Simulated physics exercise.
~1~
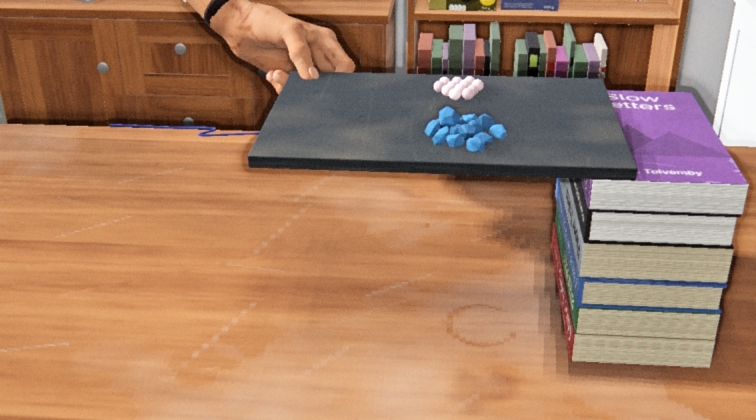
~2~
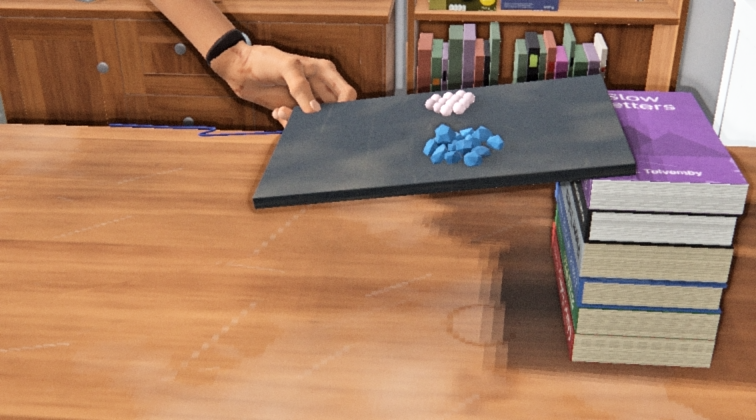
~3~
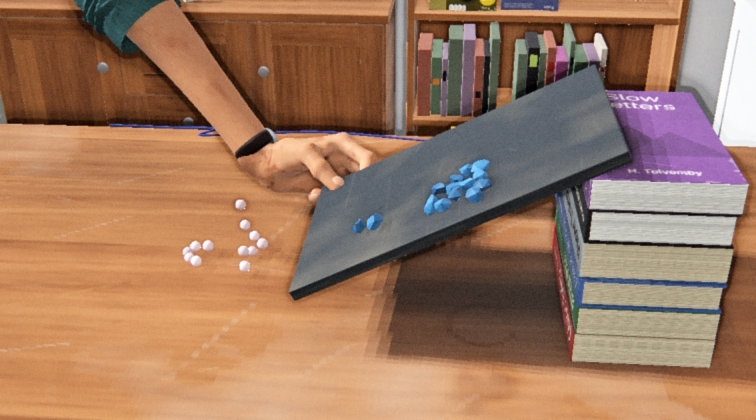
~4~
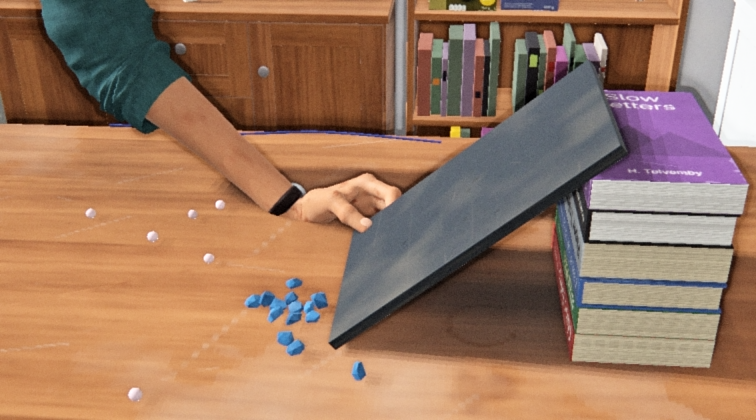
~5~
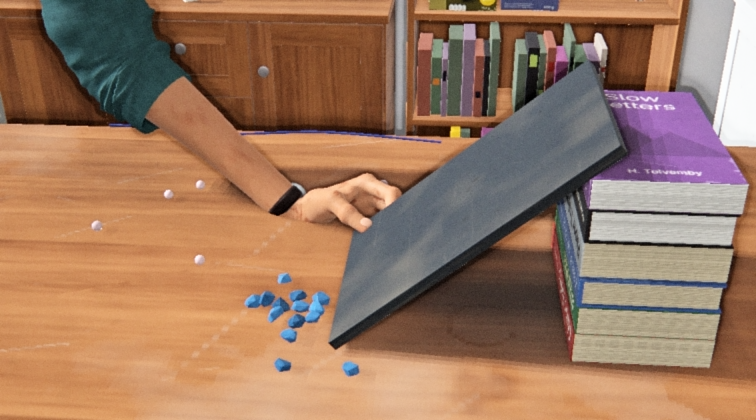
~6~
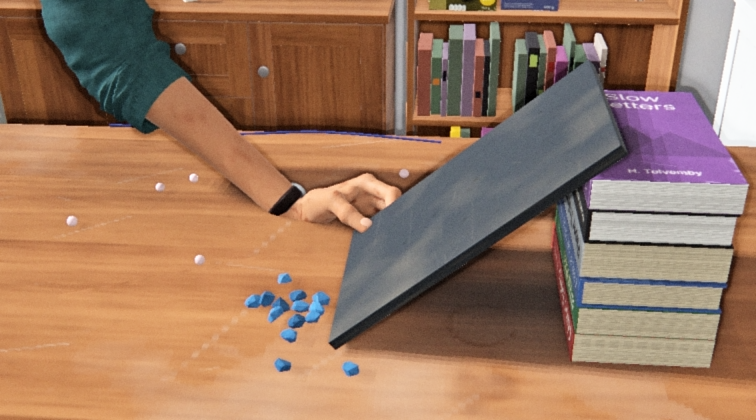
A hand lowering a dark board's end to a wooden table, pink beads rolling far off left, blue chunks sliding to its foot.
